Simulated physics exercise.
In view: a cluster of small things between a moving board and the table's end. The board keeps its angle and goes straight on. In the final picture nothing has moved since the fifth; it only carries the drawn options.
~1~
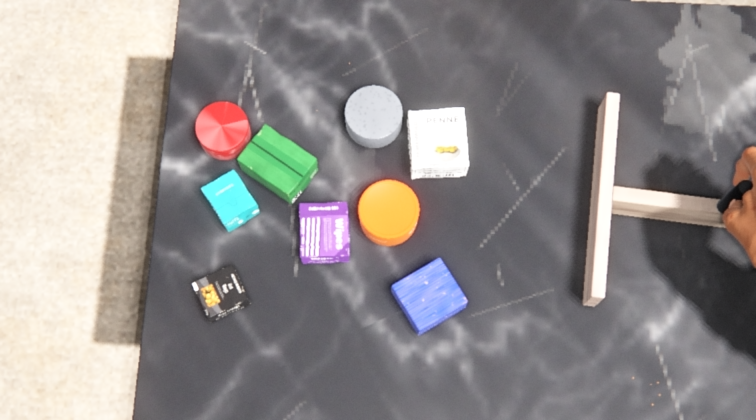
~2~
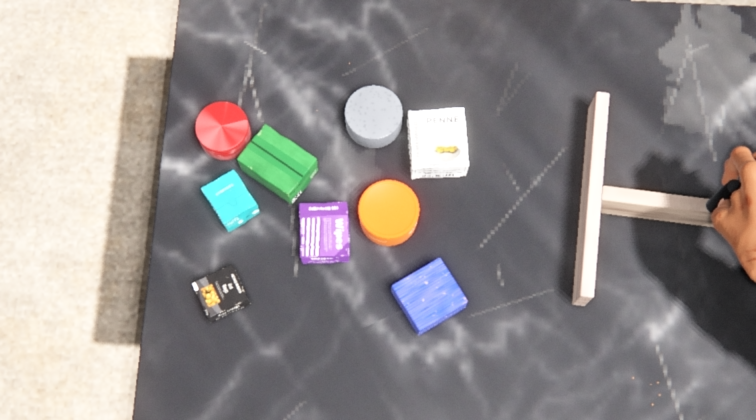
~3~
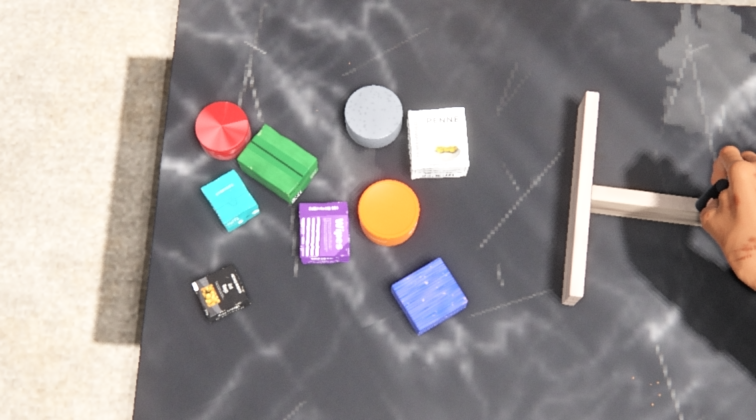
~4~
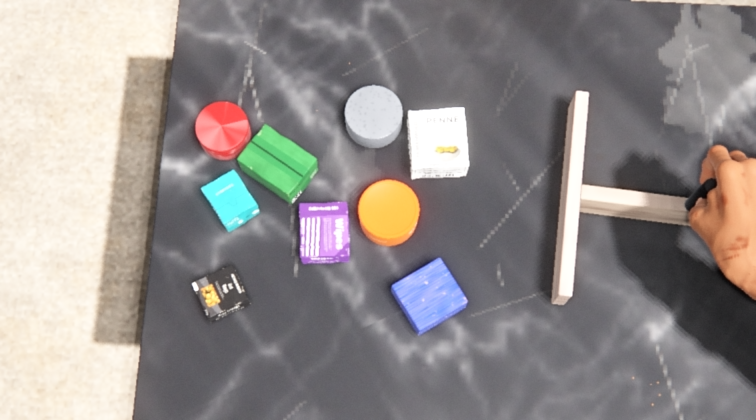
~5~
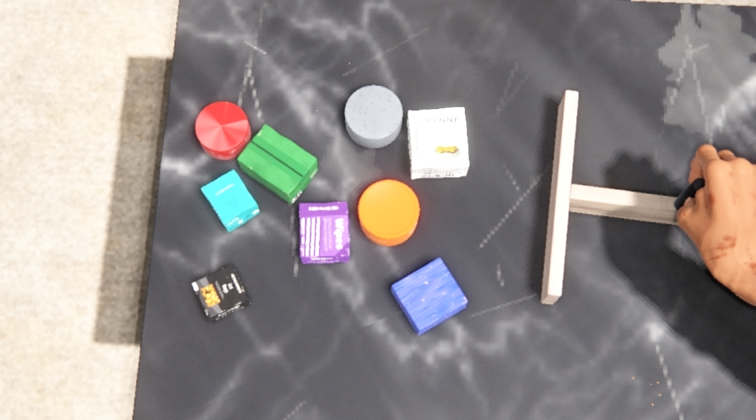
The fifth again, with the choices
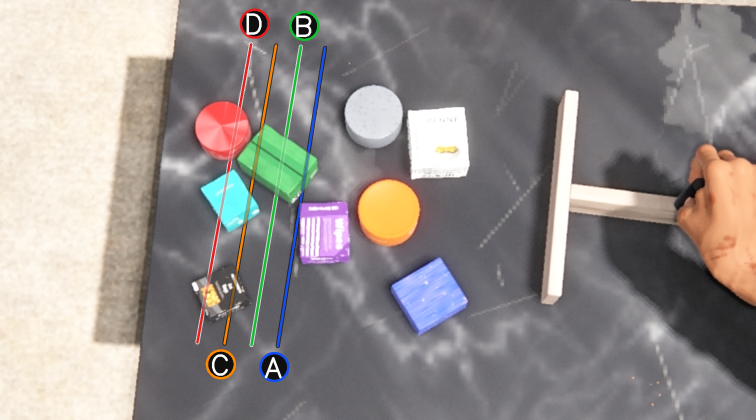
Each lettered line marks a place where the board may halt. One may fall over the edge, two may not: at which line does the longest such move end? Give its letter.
Up to line C.
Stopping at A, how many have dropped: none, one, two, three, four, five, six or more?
By then, none.
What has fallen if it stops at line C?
The red tin.
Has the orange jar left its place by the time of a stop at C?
Yes.
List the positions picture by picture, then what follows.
Purple box (325, 233); turquoise packet (231, 201); green box (278, 164), in the first frame.
Board (596, 191); grey pot (373, 117), in the second frame.
Board (584, 191); red tin (224, 131), in the third frame.
Board (574, 190); blue block (429, 296), in the fourth frame.
Board (564, 190); purple box (325, 233); turquoise packet (231, 201); green box (278, 164), in the fifth frame.
On the marked copy, A at (302, 191); B at (277, 189); C at (251, 188); D at (225, 187).
Following C. Soon after the start, board (450, 185); blue block (402, 302); grey pot (365, 116).
Later, board (338, 179); red tin (212, 125); green box (253, 163).
In the end, board (252, 175); red tin over the edge; turquoise packet (160, 212); one fallen.
As for the rest, A is within the limit but short; B is within the limit but short; D drops four.
